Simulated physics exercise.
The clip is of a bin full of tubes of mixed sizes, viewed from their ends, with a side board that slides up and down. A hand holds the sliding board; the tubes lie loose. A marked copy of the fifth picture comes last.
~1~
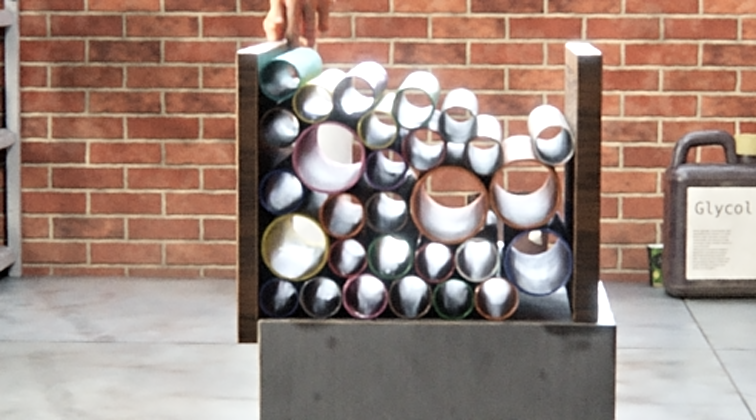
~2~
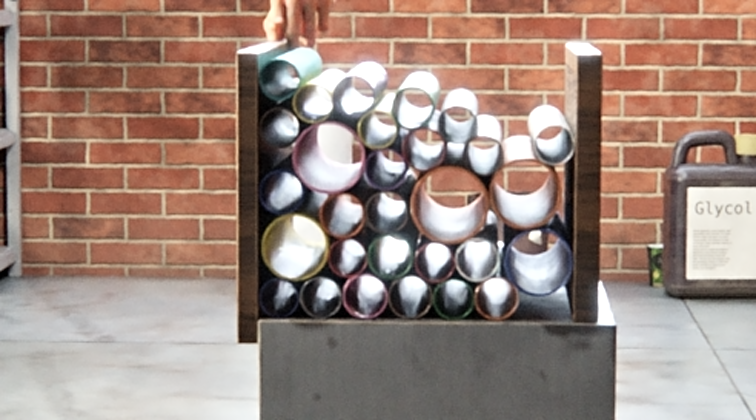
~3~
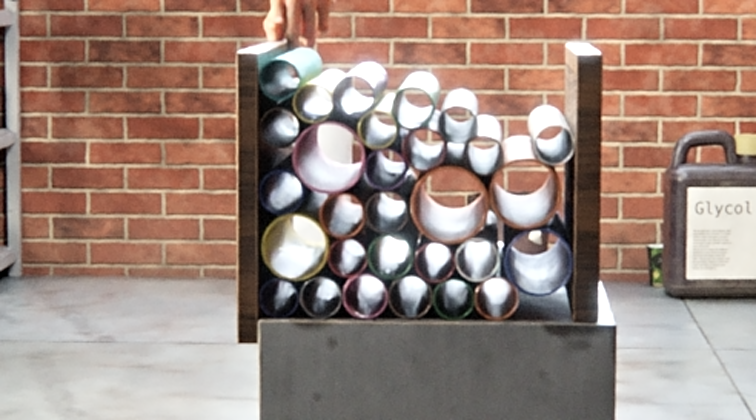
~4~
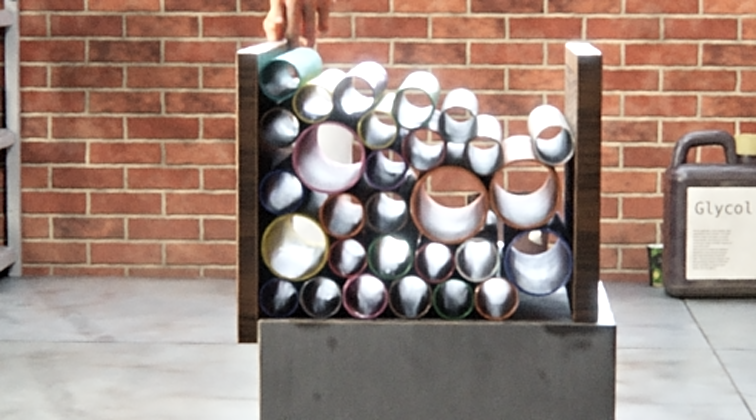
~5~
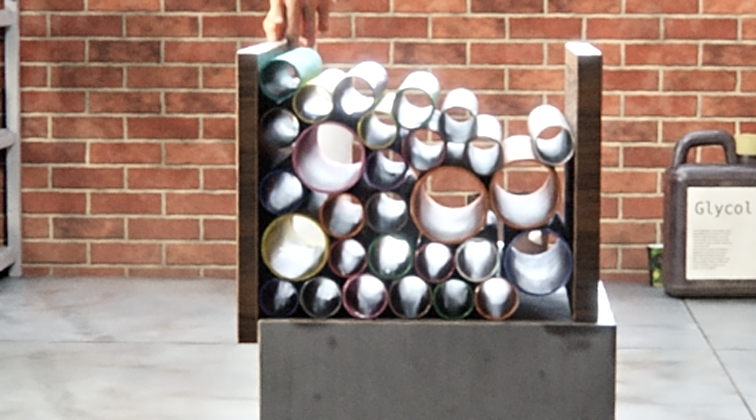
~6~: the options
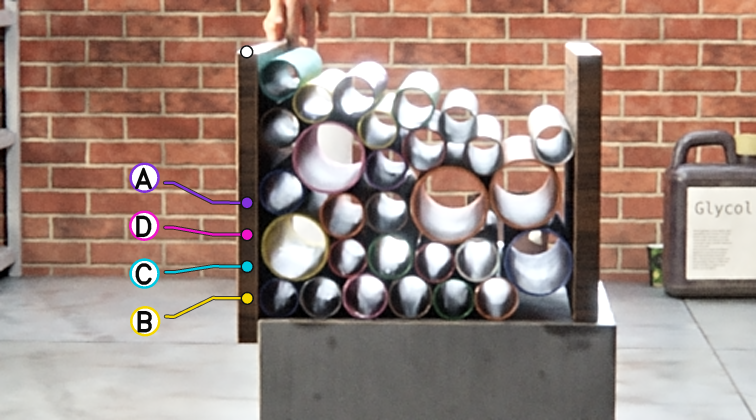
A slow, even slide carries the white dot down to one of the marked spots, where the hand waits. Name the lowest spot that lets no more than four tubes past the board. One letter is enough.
Slide it to A.
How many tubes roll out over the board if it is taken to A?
It comes to three.
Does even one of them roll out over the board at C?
Yes, at C.
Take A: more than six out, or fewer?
It loses fewer than six.
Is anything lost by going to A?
Yes.
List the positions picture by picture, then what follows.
In the first frame, a blue tube (279, 298); an orange tube (497, 299); a blue tube (539, 262).
In the second frame, a blue tube (539, 262); a brown tube (387, 212).
In the third frame, a red tube (424, 149); a green tube (412, 107).
In the fourth frame, side board (268, 180); a blue tube (279, 298).
In the fifth frame, an orange tube (497, 299); a blue tube (539, 262); a brown tube (387, 212).
On the marked copy, A at (247, 203); B at (248, 299); C at (248, 267); D at (248, 235); the white dot at (247, 52).
Following A. Soon after the start, top of the board (259, 122).
Later, top of the board (259, 200).
In the end, top of the board (259, 202), three out over the board.
As for the rest, B more than four out over the board; C more than four out over the board; D more than four out over the board.
